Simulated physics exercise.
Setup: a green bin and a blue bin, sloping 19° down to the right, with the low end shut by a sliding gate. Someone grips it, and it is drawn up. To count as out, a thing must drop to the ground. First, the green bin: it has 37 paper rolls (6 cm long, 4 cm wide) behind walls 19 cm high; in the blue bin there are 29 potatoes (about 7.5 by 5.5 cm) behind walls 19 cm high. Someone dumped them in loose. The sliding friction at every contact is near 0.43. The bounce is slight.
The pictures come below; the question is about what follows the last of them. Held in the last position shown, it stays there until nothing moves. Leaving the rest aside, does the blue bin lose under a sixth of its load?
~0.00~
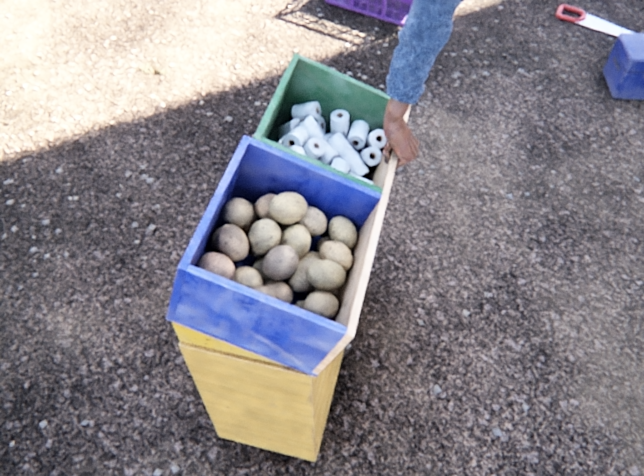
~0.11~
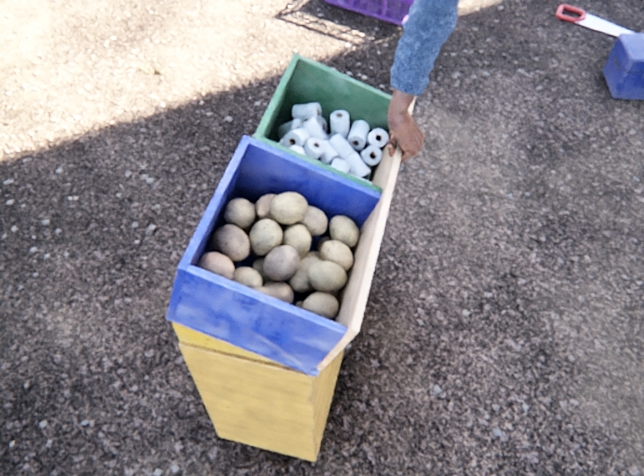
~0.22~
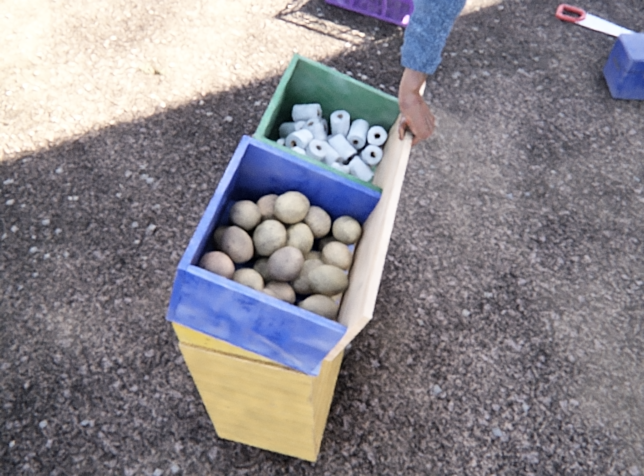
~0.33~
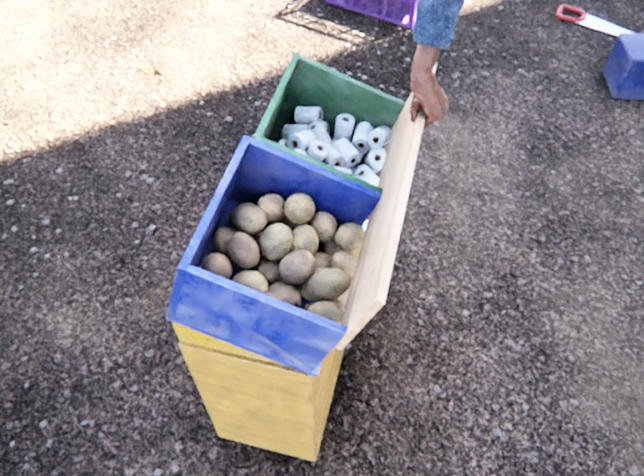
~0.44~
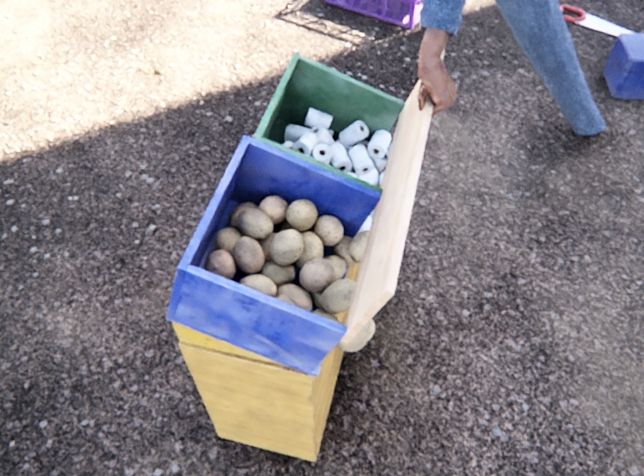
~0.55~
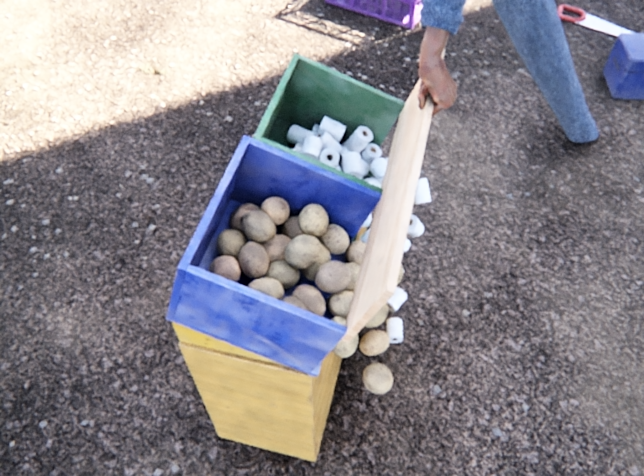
In excess of a sixth.
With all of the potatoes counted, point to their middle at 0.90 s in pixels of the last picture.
Centre approx. (371, 316).
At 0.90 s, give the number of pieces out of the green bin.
Green bin - about 16 out by that time.
After 0.71 s, 11 of 37 out of the green bin and 9 of 29 out of the blue bin.
After 0.90 s, 16 of 37 out of the green bin and 15 of 29 out of the blue bin.
After 1.17 s, 24 of 37 out of the green bin and 20 of 29 out of the blue bin.
When it is over (at 1.52 s), 26 of 37 out of the green bin and 29 of 29 out of the blue bin. Asked share, 29 of 29, 100 per cent.
